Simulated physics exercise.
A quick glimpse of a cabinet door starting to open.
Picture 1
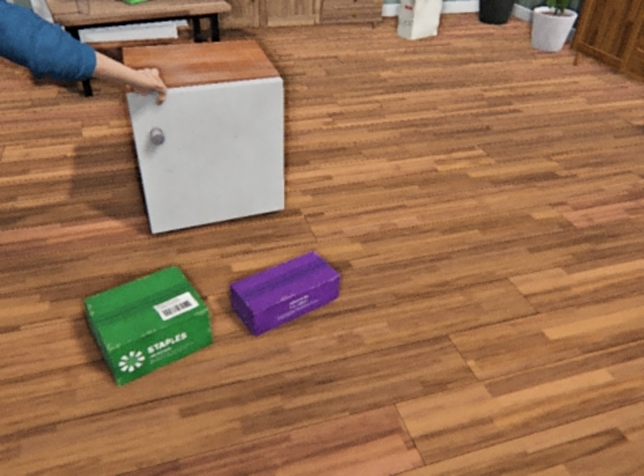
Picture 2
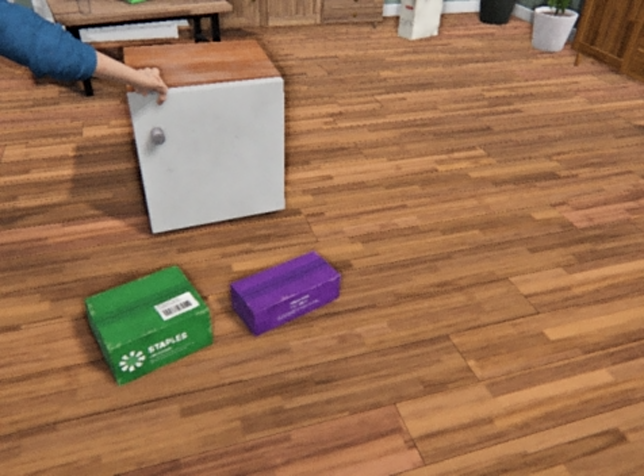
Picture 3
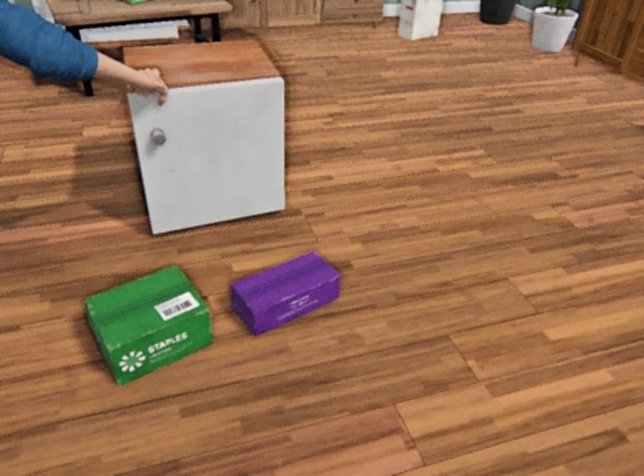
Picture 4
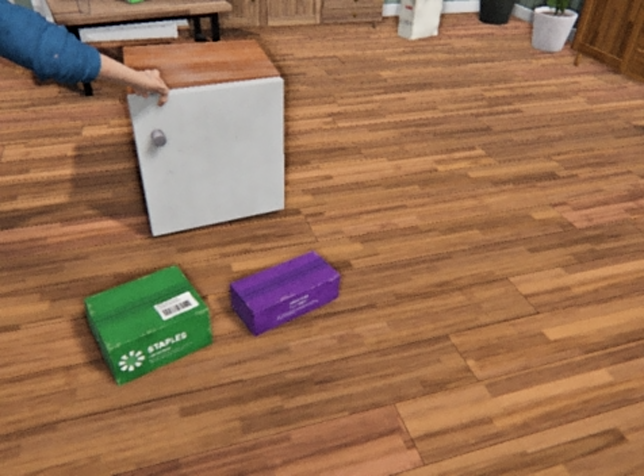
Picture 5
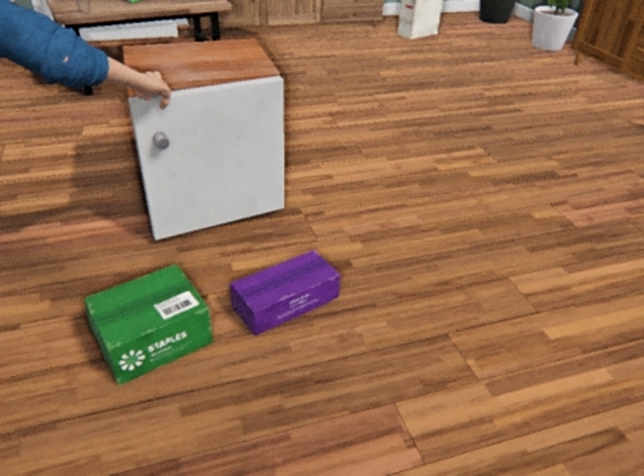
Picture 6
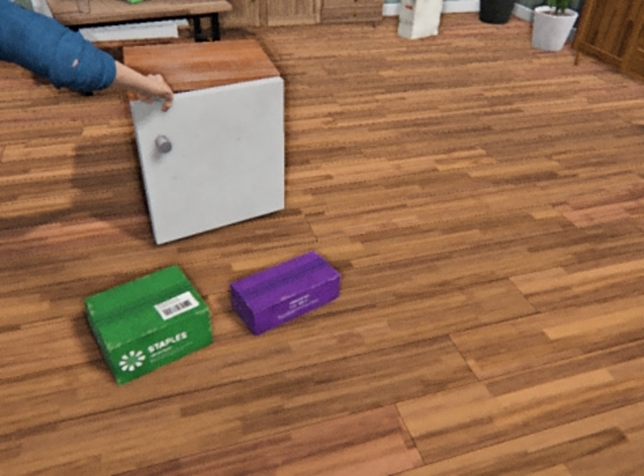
An arm in a blue sleeve reaches in from the upper left to the top edge of a white cabinet door, in a room with a wooden floor seen from above. A green parcel lies in front of the cabinet with a purple one to its right, and potted plants stand at the back. The hand slowly pulls the door slightly open, its knobbed left side edging forward, while the parcels and view stay still.
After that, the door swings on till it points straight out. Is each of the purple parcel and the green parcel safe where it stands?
The purple parcel: No, it gets shoved; the green parcel: Yes, it stays untouched.
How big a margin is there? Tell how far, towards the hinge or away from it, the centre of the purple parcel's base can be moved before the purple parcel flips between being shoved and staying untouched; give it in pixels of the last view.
You'd need to move it down by some 24 pixels.
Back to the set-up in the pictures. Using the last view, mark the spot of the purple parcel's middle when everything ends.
(323, 308).
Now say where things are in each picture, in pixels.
Door 4° open; purple parcel (286, 291); green parcel (149, 323); door (216, 161), in the first picture.
Door 4° open; green parcel (149, 322); door (216, 161), in the second picture.
Door 5° open; purple parcel (287, 292); door (217, 161), in the third picture.
Door 6° open; green parcel (149, 322); door (217, 162), in the fourth picture.
Door 10° open; purple parcel (286, 291); door (218, 163), in the fifth picture.
Door 13° open; purple parcel (286, 291); green parcel (149, 322); door (220, 165), in the sixth picture.
Then, 1.48 s on from there, door 66° open; purple parcel displaced a little near (290, 293); green parcel at rest near (149, 322).
Then, 1.76 s on from there, door 76° open; purple parcel displaced a little near (306, 301); green parcel at rest near (149, 322).
Then, 2.02 s on from there, door 86° open; purple parcel displaced a little near (319, 306); green parcel at rest near (149, 322).
In the end, the purple parcel is pushed along, near (323, 308); the green parcel remains where it is, near (149, 322).
